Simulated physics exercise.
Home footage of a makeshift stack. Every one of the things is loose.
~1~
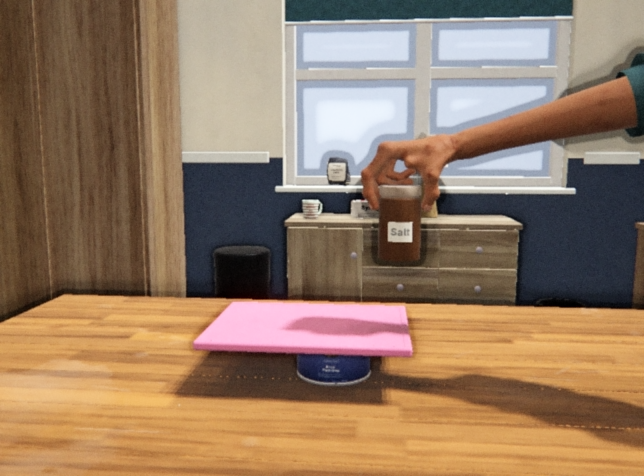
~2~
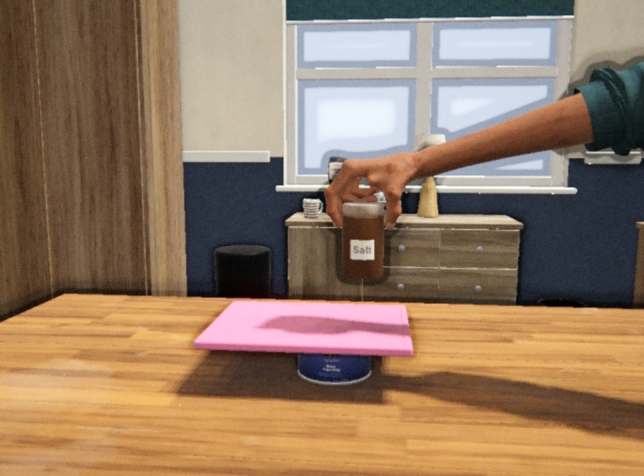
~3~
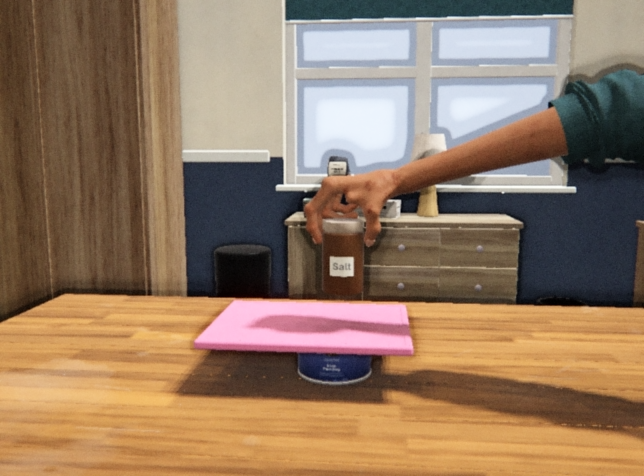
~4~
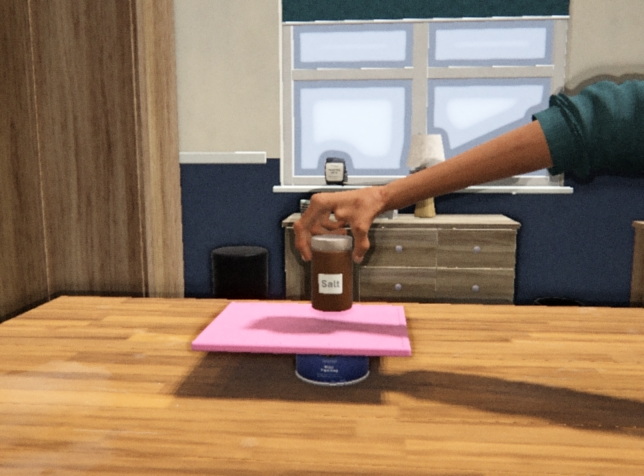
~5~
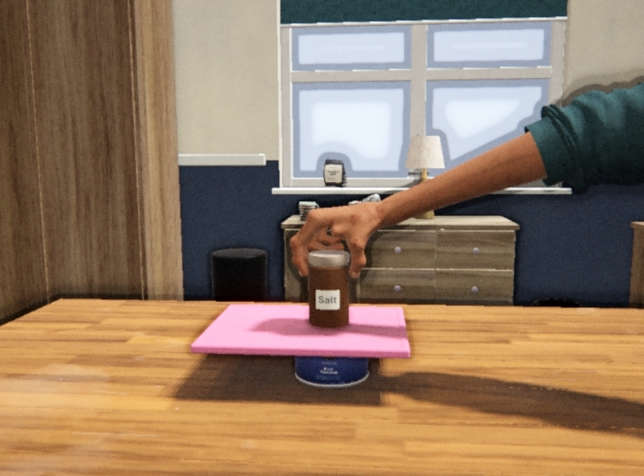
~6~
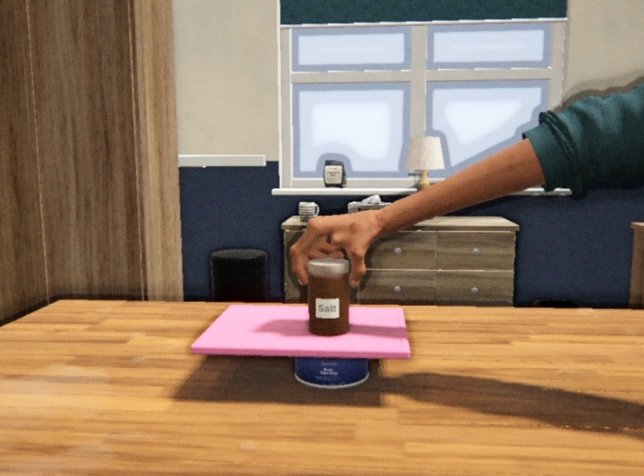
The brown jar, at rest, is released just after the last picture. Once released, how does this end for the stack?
The tower remains standing.
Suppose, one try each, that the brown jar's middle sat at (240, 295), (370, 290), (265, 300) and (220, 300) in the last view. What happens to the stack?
So it tips over first, stays steady next, tips over after that, and tips over last.
Then, 0.50 s past the last view, nothing moves.
Then, 1.30 s past the last view, brown jar resting near (329, 297).
Finally, all 3 still in place. Final places as the last picture's camera would see them, brown jar near (329, 297). The stack keeps its balance.
